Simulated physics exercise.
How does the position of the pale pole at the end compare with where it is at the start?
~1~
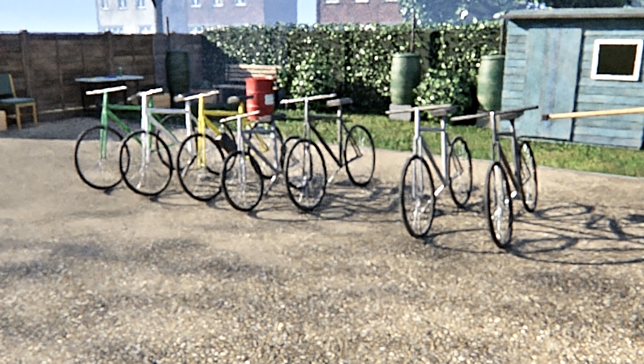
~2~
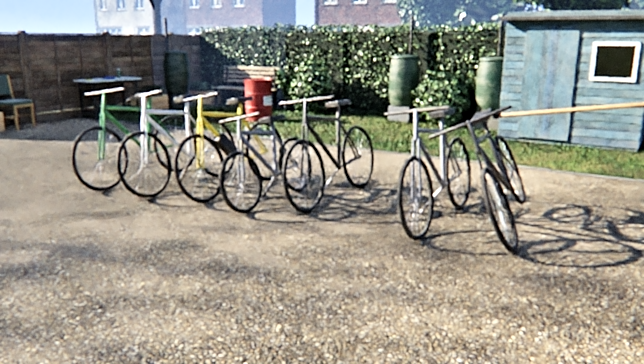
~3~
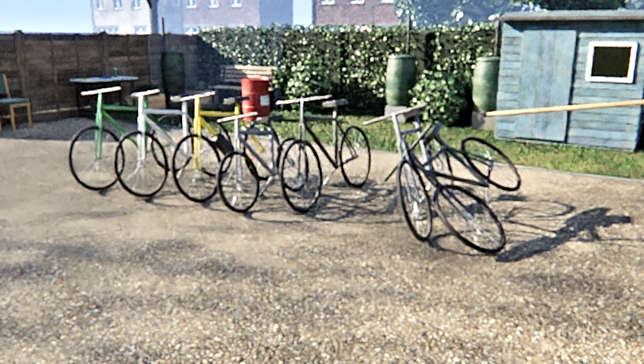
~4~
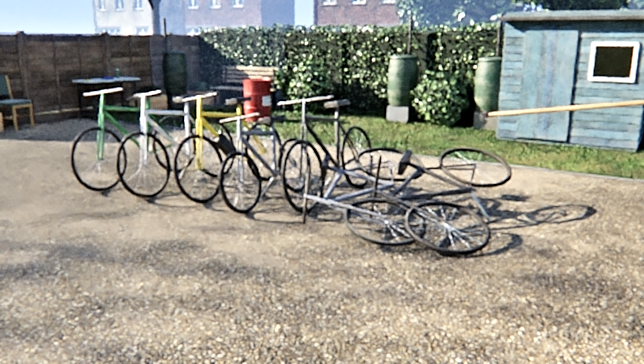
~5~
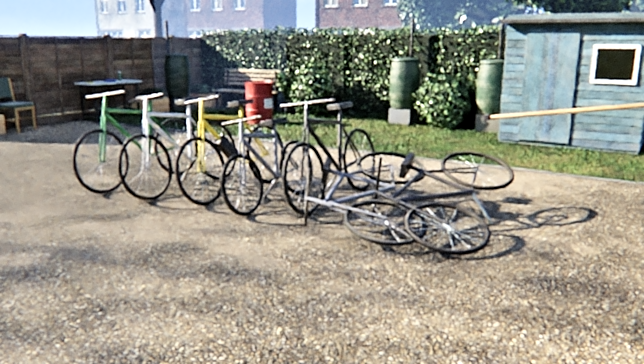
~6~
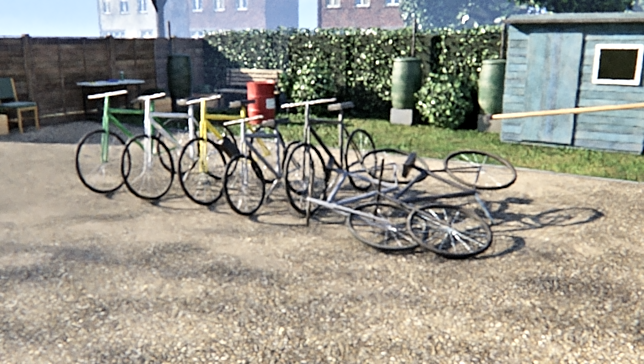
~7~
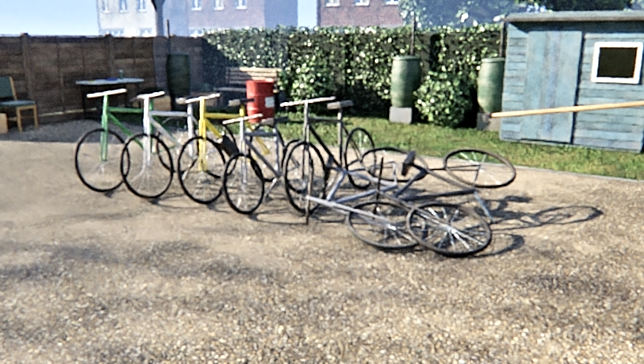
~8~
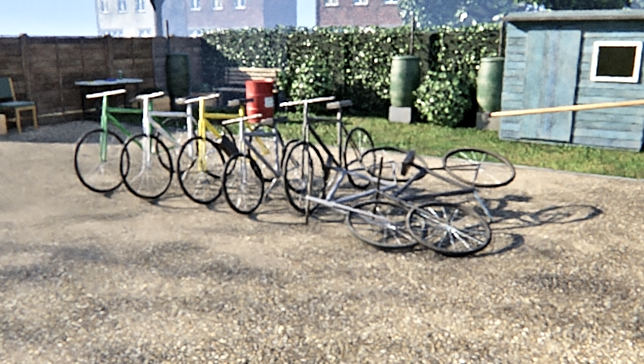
At the end the pole is a little farther to the left, reaching further in from the right side over the fallen bicycles.
A broad gravel back yard, seen from standing height by a gently swaying camera, holds seven parked bicycles, with a green one at the far left and a yellow one near it. Behind them are a wooden fence, a red bin, a leafy hedge and a blue shed. From the right, a pale pole slides left against the end bicycle and tips it over to the left. That bicycle knocks down its neighbour, and both drop in a tangle beside the rest. The pole stops, and the other five, including the green and yellow ones, stay standing.
